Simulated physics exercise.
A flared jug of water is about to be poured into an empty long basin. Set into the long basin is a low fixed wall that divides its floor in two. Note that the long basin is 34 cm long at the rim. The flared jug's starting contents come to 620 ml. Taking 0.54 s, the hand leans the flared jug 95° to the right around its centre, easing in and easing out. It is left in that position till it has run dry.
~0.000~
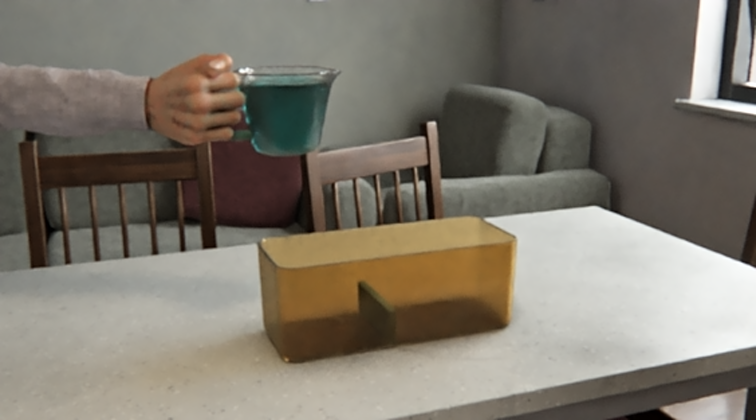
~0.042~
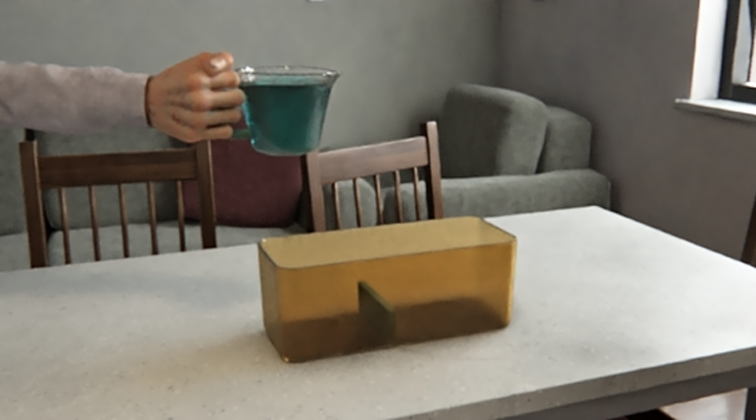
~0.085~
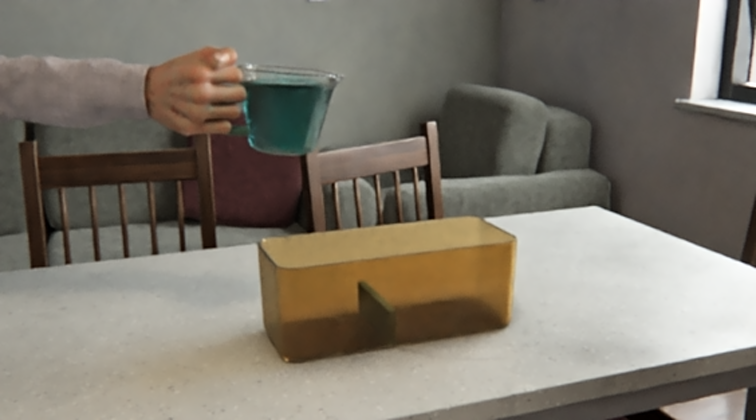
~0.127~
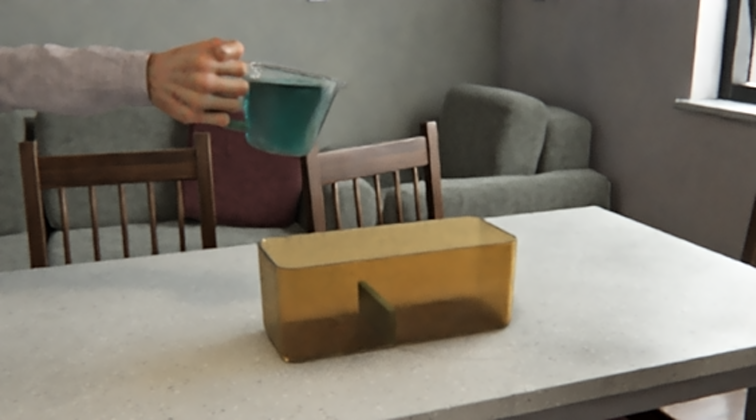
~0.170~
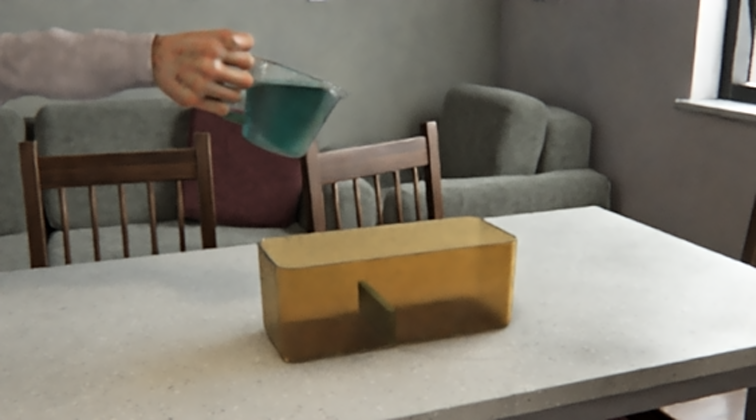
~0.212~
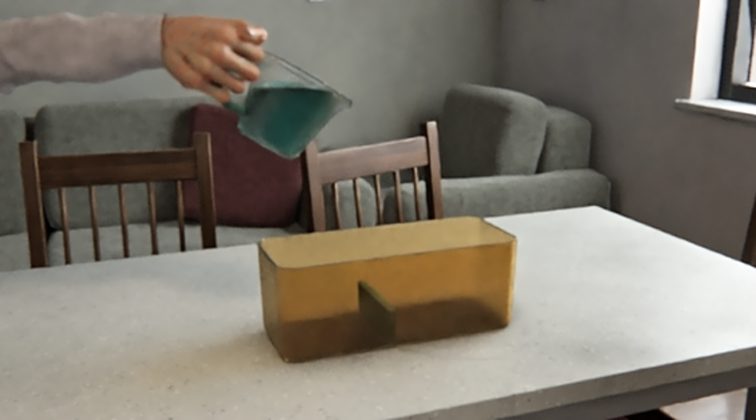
In a living room, a hand holding a glass jug of teal water gradually leans it right above an amber basin.
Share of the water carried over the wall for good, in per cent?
Near 88 per cent.
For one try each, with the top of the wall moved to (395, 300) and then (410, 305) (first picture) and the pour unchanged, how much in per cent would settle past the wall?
Around 50 and 15 percent, in that order.
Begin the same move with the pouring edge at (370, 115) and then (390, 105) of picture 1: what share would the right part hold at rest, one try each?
Try 1: Approx. 95 %; try 2: Approx. 95 %.
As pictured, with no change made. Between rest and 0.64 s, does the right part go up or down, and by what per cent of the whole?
A gain, roughly 20.
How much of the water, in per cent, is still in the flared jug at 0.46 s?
Some 42 per cent.
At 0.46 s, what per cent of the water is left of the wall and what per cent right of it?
Lab note: Left near 0 %, right near 14.
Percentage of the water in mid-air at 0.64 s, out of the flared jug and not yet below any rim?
Close to 18 %.
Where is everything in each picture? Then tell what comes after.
In the first frame, it leans 0°; its right rim is at (341, 70); the water meets the walls at (240, 84) and (327, 81); the long basin's rim runs from (267, 256) to (498, 229); the wall's top is at (376, 296).
In the second frame, it leans 1°; its right rim is at (342, 71); the water meets the walls at (240, 83) and (327, 81).
In the third frame, it leans 6°; its right rim is at (344, 76); the water meets the walls at (242, 82) and (329, 83).
In the fourth frame, it leans 12°; its right rim is at (347, 83); the water meets the walls at (246, 81) and (333, 86).
In the fifth frame, it leans 21°; its right rim is at (350, 93); the water meets the walls at (249, 84) and (339, 89).
In the sixth frame, it leans 32°; its right rim is at (351, 106); the water meets the walls at (252, 91) and (344, 97); 1 per cent is over the edge.
By 0.46 s the tilt is 90° and 42 per cent is still to pour, 0 is left of the wall and 15 right of it.
By 0.64 s the tilt is 95° and 9 per cent is still to pour, 6 is left of the wall and 68 right of it.
By 0.83 s the tilt is 95° and 1 per cent is still to pour, 7 is left of the wall and 87 right of it.
By 1.04 s the tilt is 95° and 0 per cent is still to pour, 10 is left of the wall and 88 right of it.
At rest 10 per cent lies left of the wall, 88 right of it and 2 outside.
